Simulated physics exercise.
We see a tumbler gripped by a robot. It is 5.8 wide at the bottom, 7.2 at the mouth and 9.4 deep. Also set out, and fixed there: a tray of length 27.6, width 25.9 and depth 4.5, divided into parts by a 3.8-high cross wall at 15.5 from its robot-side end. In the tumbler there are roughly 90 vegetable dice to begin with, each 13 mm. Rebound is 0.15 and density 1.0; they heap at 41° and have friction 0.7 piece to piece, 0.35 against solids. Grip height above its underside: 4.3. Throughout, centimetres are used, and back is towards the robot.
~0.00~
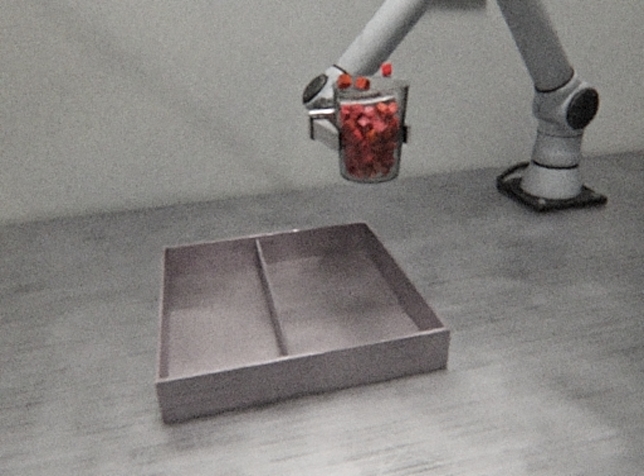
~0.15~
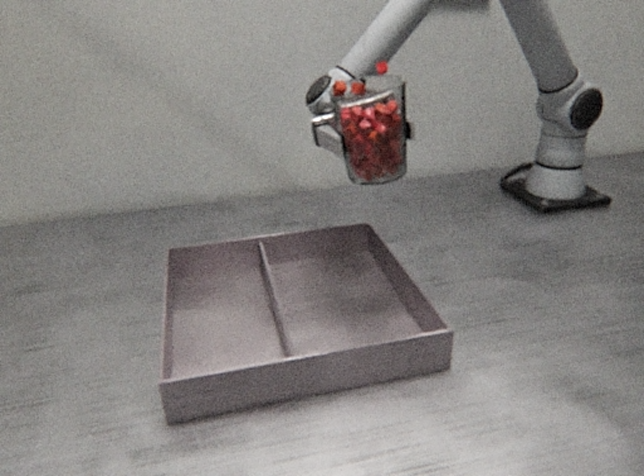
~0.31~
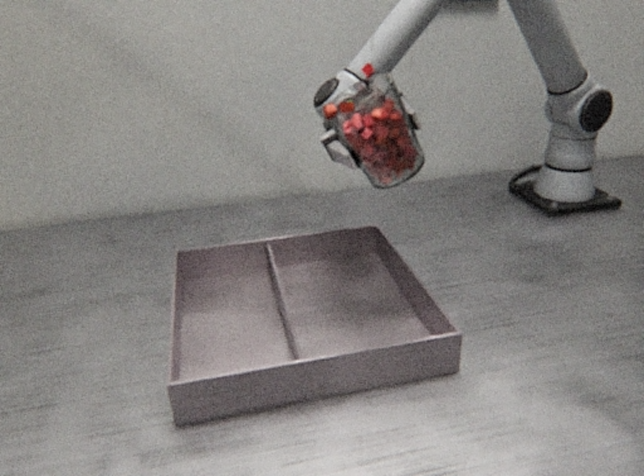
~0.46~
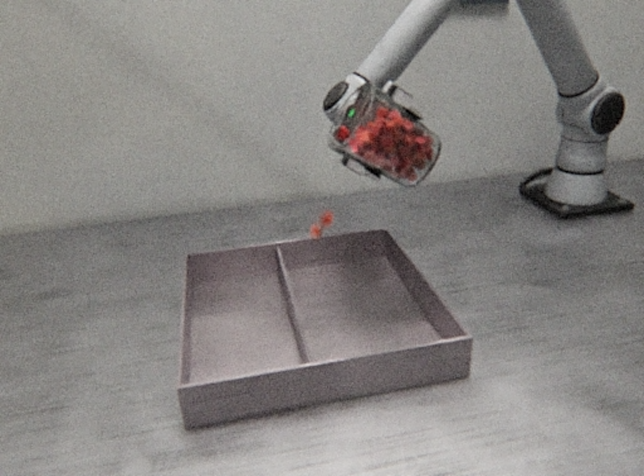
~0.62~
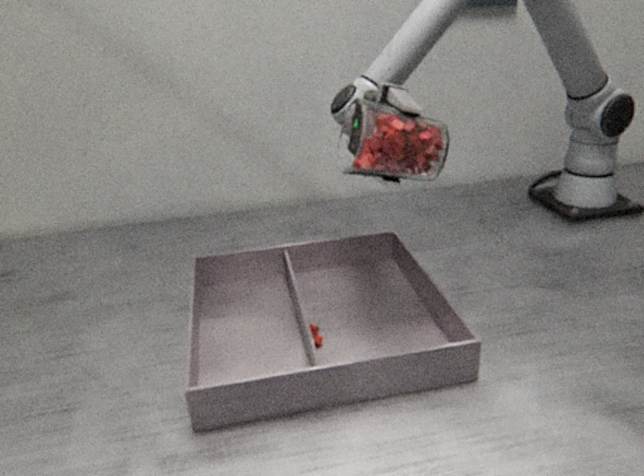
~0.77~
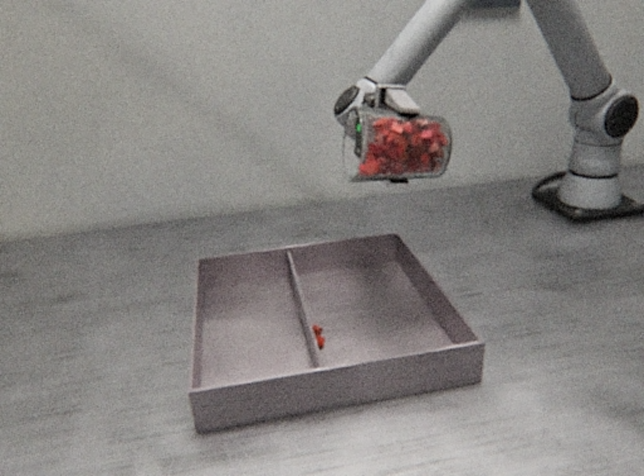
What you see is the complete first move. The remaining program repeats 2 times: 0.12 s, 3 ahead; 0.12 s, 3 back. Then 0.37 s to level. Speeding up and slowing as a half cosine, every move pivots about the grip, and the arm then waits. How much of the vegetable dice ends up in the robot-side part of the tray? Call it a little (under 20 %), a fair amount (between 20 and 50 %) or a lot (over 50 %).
A fair amount.
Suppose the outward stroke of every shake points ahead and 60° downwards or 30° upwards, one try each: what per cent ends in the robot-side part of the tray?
You'd get about 10 per cent with the first setting and about 30 per cent with the second.
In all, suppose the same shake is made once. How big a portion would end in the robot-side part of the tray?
I'd expect something close to 15 per cent.
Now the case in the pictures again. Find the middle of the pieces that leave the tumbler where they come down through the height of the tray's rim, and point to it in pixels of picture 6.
Check roughly (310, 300) in the last picture.
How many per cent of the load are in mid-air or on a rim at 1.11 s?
About 1 %.
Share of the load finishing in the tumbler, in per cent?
Around 60 in a hundred.
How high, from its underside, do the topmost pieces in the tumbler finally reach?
I'd say close to 7.0 cm.
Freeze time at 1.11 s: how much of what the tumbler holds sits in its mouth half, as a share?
Something like 45 percent sits in that half.
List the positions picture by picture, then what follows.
Tumbler middle at (370, 132), level; upper third of the load around (368, 119), from x 345 to 395, top at y 70; 91 in the tumbler, in the first picture.
Tumbler middle at (373, 133), tilted 8° forward; upper third of the load around (374, 120), from x 340 to 400, top at y 70, in the second picture.
Tumbler middle at (379, 136), tilted 28° forward; upper third of the load around (381, 123), from x 330 to 410, top at y 70, in the third picture.
Tumbler middle at (388, 140), tilted 54° forward; upper third of the load around (389, 130), from x 315 to 425, top at y 115; 89 in the tumbler, 2 in flight or on a rim, in the fourth picture.
Tumbler middle at (395, 144), tilted 74° forward; upper third of the load around (401, 133), from x 315 to 435, top at y 120; 89 in the tumbler, 2 in the robot-side part, in the fifth picture.
Tumbler middle at (398, 146), tilted 82° forward; upper third of the load around (409, 132), from x 315 to 440, top at y 120; 89 in the tumbler, 2 in the robot-side part, in the sixth picture.
By 1.11 s, tilted 82° forward, highest piece 22 above the table; 73 in the tumbler, 11 in the robot-side part, 6 in the far-side part, 1 in flight or on a rim.
By 1.45 s, tilted 36° forward, highest piece 24 above the table; 56 in the tumbler, 25 in the robot-side part, 10 in the far-side part.
By 1.82 s, level, highest piece 24 above the table; 56 in the tumbler, 25 in the robot-side part, 10 in the far-side part.
By 2.87 s, level, highest piece 24 above the table; 56 in the tumbler, 25 in the robot-side part, 10 in the far-side part.
Final count, 56 in the tumbler, 25 in the robot-side part, 10 in the far-side part. That is 27 % in the robot-side part of the tray.
